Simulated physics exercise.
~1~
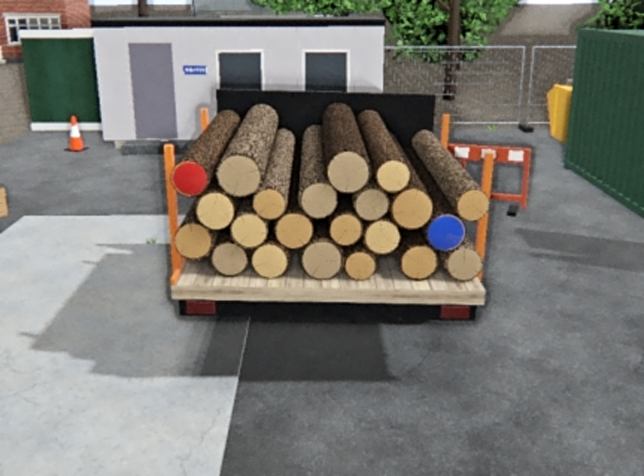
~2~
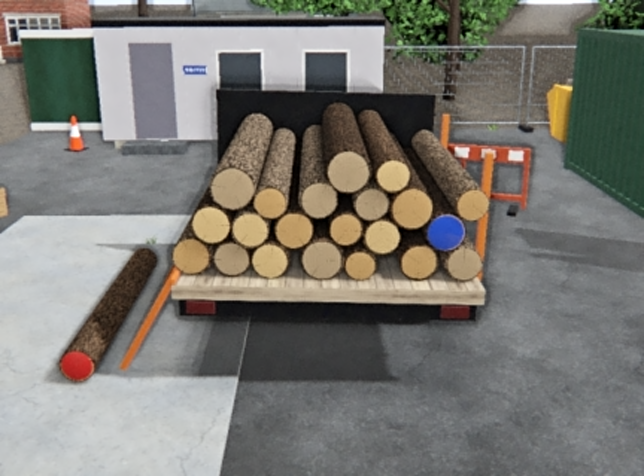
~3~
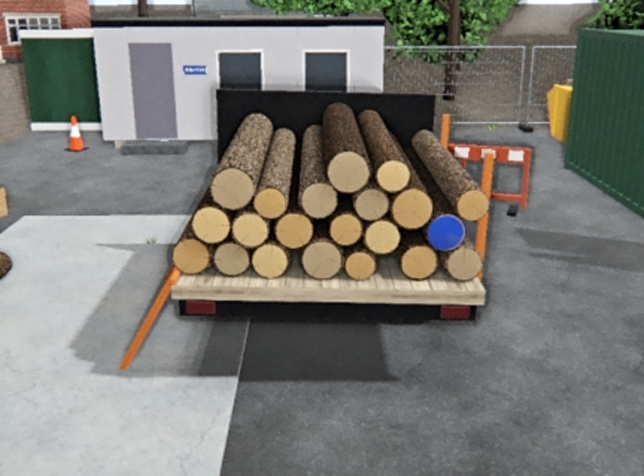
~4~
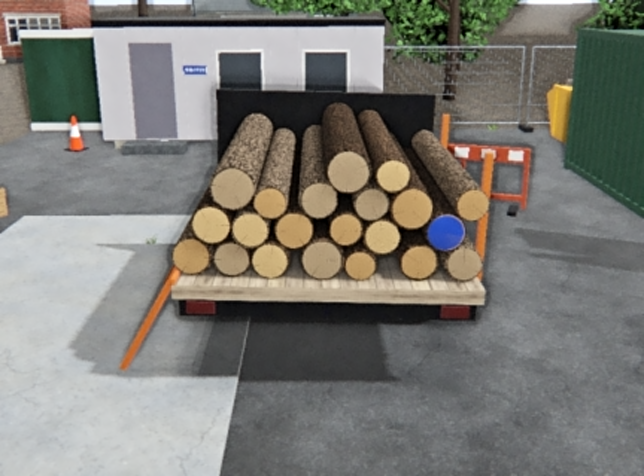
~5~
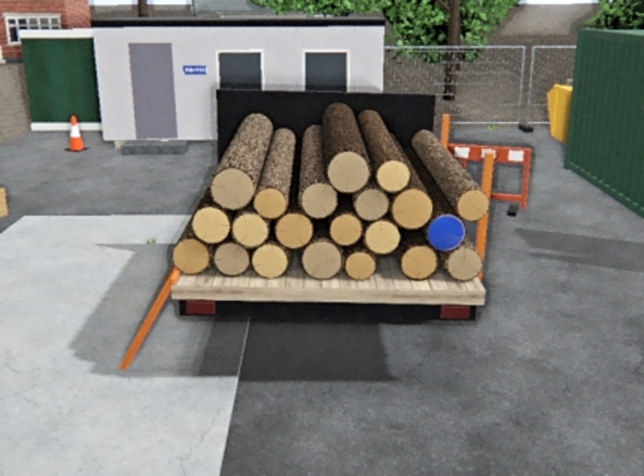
A red-ended log dropped off the left side of a loaded trailer as the orange posts there swung down, then rolled away out of view, while the rest of the pile, including the blue-ended log, stayed put on the deck.
